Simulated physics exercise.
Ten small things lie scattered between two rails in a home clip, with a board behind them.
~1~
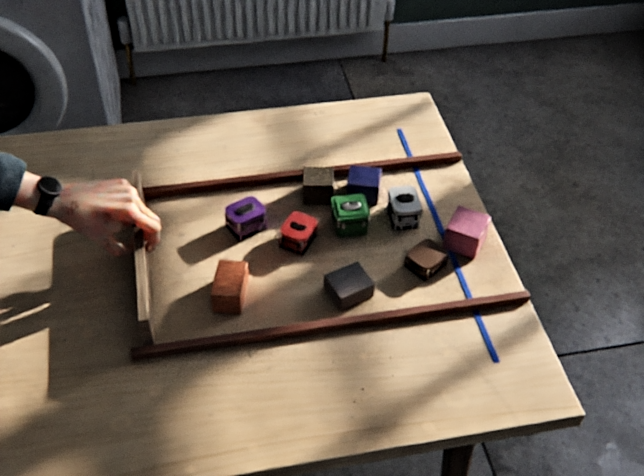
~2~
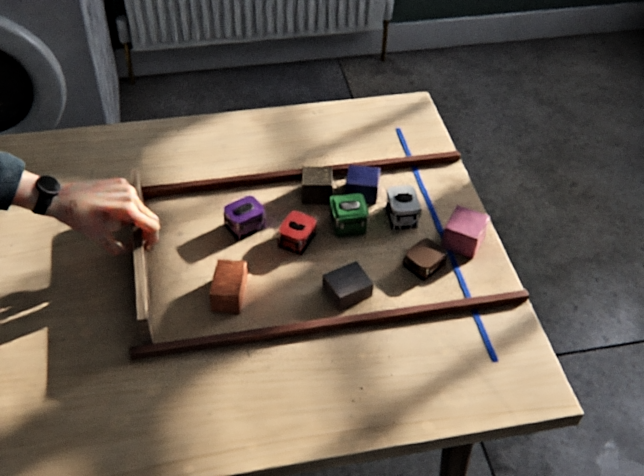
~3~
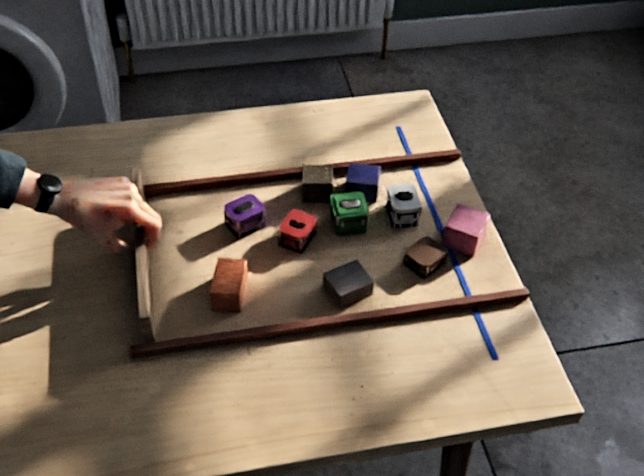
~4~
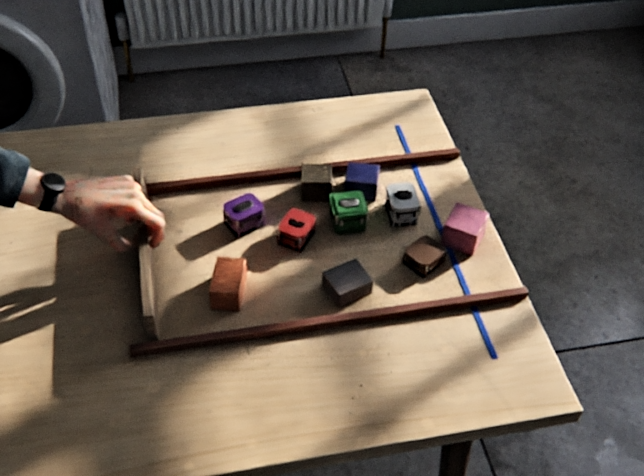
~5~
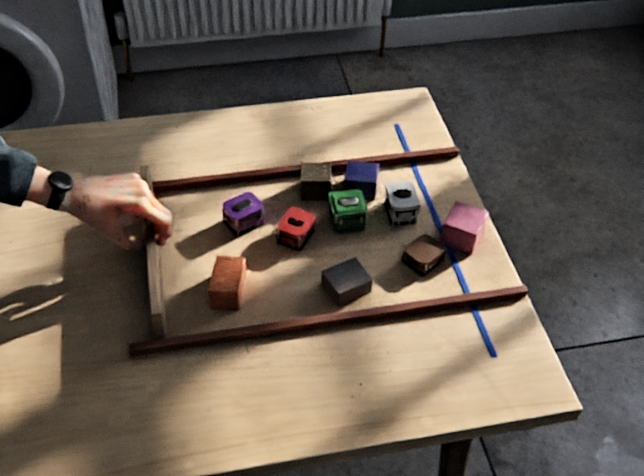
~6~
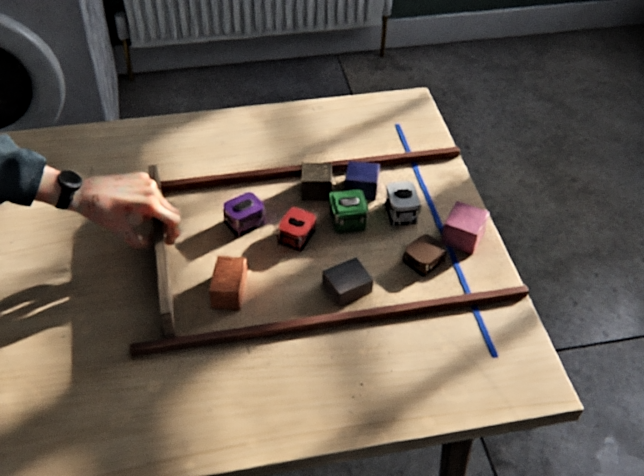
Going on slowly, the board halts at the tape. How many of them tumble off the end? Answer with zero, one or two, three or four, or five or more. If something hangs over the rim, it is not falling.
One or two.
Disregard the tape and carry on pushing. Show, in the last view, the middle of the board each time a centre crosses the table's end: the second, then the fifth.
The middle sits near (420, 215) at the first moment and near (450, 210) at the second.
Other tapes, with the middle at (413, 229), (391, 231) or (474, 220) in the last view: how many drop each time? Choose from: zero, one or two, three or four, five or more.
Going through the three places in order, the answers are none at all; no fall at all; 5 or more.
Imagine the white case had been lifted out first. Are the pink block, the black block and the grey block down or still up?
Pink block down; black block still up; grey block still up.
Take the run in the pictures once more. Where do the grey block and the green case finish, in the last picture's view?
In the last picture the grey block sits at (509, 269) while the green case sits at (482, 194).
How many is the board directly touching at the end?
It's 4.
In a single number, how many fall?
Exactly 2.
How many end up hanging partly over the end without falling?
Overhanging: 4.
Soon after, none off yet; pink block at rest near (465, 228); brown case at rest near (425, 255); white case at rest near (402, 203).
After that, none off yet; pink block at rest near (465, 228); brown case at rest near (433, 252); white case displaced about its own width near (431, 199).
In the end, the number that fall off is one or two; gone, white case and pink block.
